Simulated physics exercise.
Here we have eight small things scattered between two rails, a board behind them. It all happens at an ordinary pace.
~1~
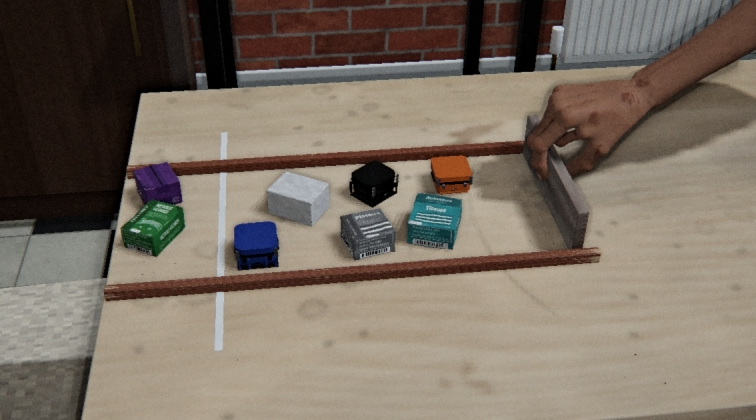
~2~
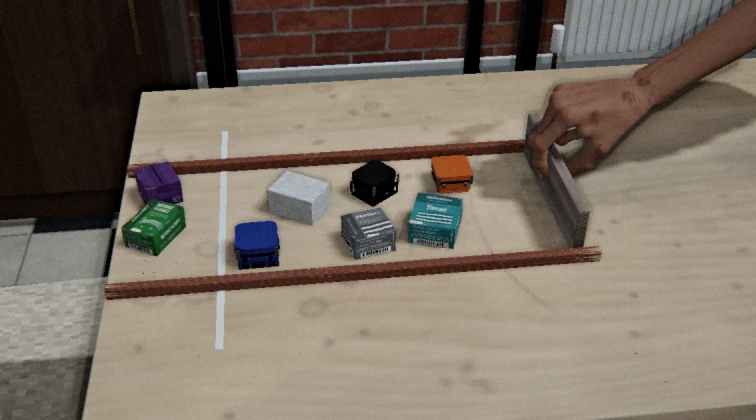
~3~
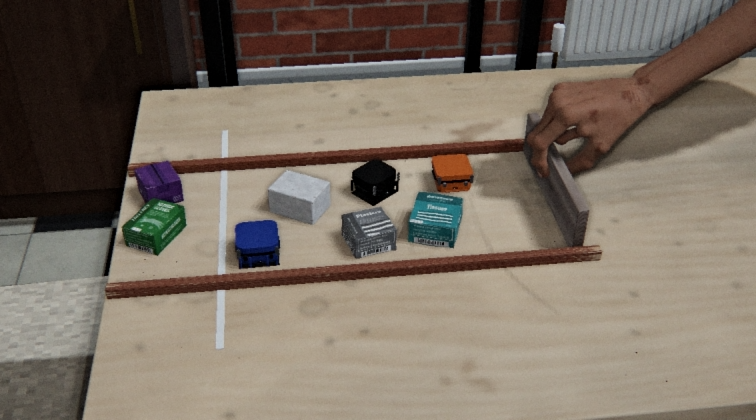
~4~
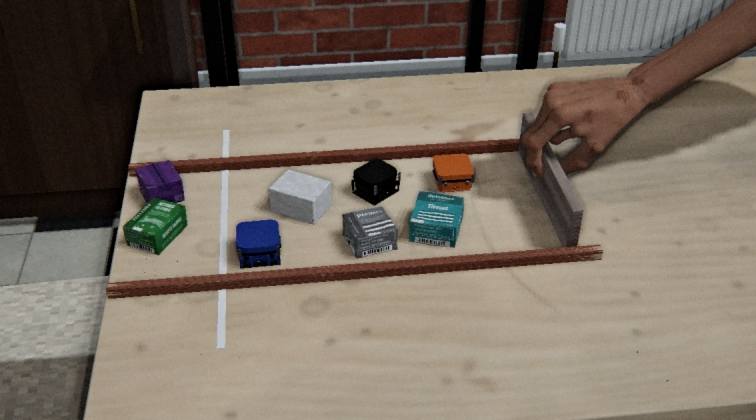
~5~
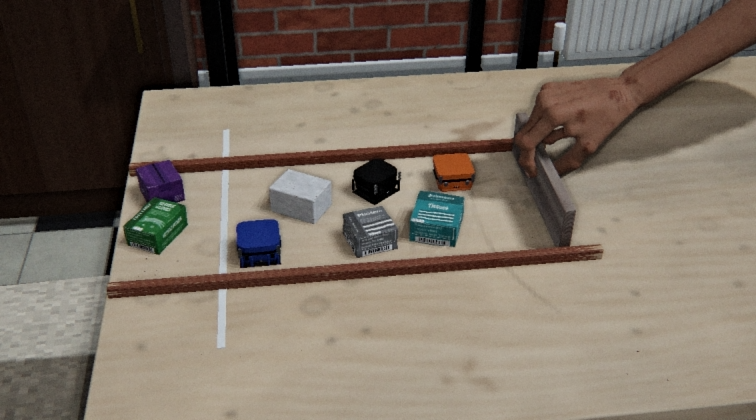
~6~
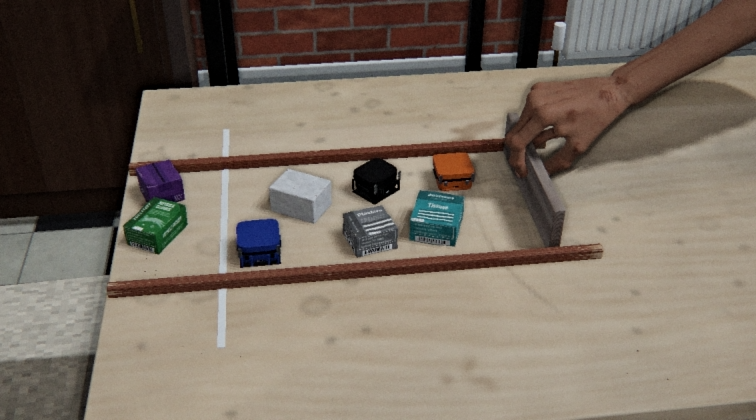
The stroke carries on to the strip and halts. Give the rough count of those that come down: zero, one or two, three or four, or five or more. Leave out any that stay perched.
Outcome: The number that fall off is one or two.
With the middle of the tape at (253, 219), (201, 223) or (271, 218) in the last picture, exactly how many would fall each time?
The counts: 0, 3 and 0.
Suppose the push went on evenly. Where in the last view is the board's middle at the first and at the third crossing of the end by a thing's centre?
About (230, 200), then (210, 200).
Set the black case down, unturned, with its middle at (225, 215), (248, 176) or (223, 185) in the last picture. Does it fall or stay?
The black case holds on; holds on; does not fall.
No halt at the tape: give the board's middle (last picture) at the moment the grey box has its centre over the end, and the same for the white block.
Its middle is around (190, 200) and around (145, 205).
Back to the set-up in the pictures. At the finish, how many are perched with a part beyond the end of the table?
Overhanging: 2.
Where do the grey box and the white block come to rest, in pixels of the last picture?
About (150, 249), and the other about (193, 209).
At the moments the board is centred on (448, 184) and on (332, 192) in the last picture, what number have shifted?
First 2, then 6.
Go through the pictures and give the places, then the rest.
In the first picture, purple box (158, 187); green box (154, 227); blue case (257, 247); board (553, 180); tape (222, 224).
In the second picture, green box (155, 227); turquoise box (436, 220).
In the third picture, blue case (258, 245); grey box (369, 232).
In the fourth picture, purple box (160, 185); white block (301, 197).
In the fifth picture, green box (157, 225); board (541, 178).
In the sixth picture, purple box (160, 184); green box (157, 225); blue case (259, 243); board (531, 178); tape (224, 221).
Soon after, none off yet; purple box at rest near (160, 184); green box at rest near (157, 225); blue case at rest near (259, 243).
After that, none off yet; purple box at rest near (160, 184); green box at rest near (157, 225); blue case displaced about its own width near (205, 249).
In the end, the number that fall off is one or two; gone, blue case.
